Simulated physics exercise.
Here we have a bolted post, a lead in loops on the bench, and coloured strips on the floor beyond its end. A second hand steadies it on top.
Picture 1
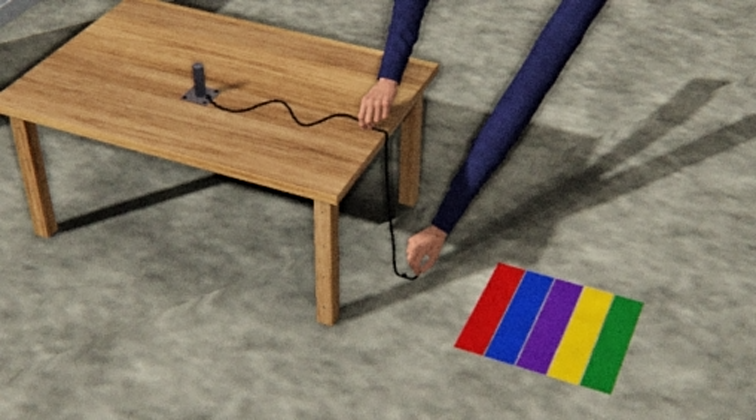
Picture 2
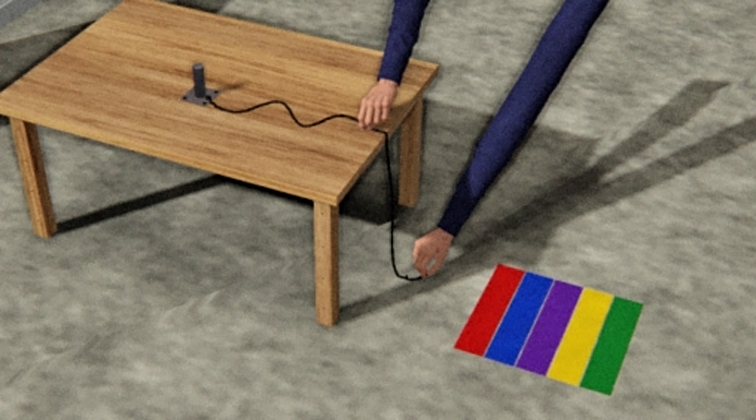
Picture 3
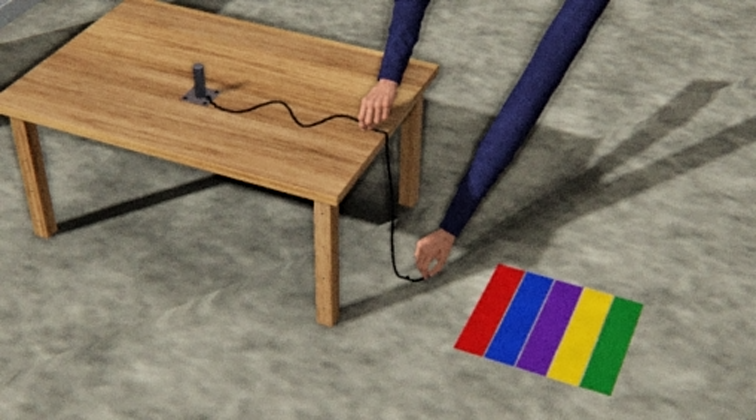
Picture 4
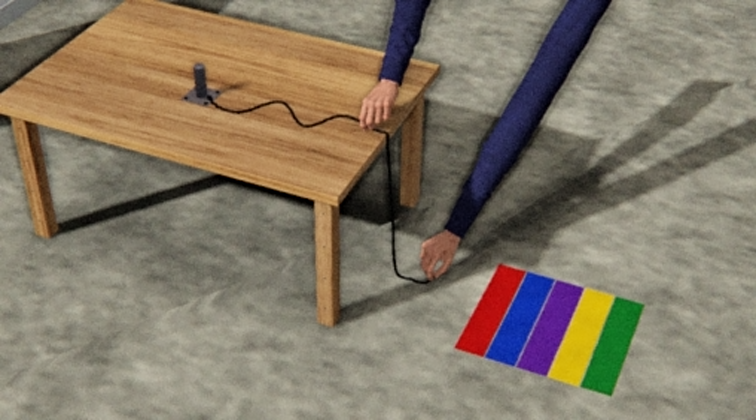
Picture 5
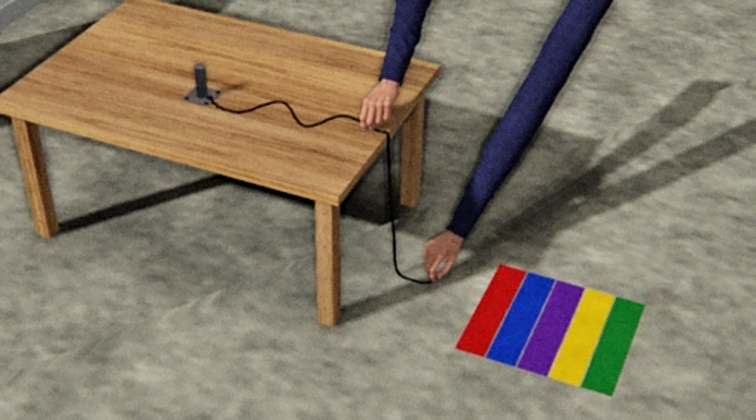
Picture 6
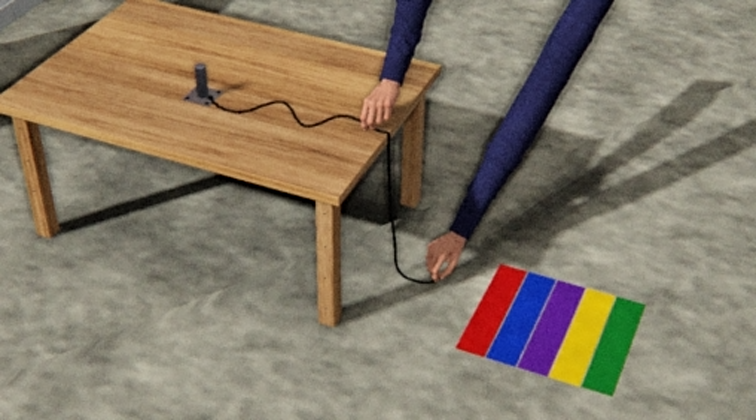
Two dark-blue-sleeved arms reach in from the top of the view over a wooden table on a mottled grey floor, seen from above at an angle. A black cord runs from a small dark upright post on the tabletop, under one hand and over the right edge to the lower hand, left of red, blue, purple, yellow and green strips. The lower hand shifts slightly right with the cord, while the upper hand and the view stay nearly still.
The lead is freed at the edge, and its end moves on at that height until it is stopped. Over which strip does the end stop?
The end stops over the yellow strip.
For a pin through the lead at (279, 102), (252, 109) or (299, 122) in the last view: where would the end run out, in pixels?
Try by try, around (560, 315), (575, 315) and (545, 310).
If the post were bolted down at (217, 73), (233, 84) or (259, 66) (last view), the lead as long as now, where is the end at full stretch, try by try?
About (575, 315), (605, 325) and (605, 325).
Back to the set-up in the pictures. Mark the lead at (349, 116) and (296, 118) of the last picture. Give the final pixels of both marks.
Near (389, 139) and (327, 122).
Early on, end near (520, 301); over blue.
Midway, end near (562, 314); over purple.
At the end of the slack, end near (588, 321); over yellow. It gets as far as the yellow strip.
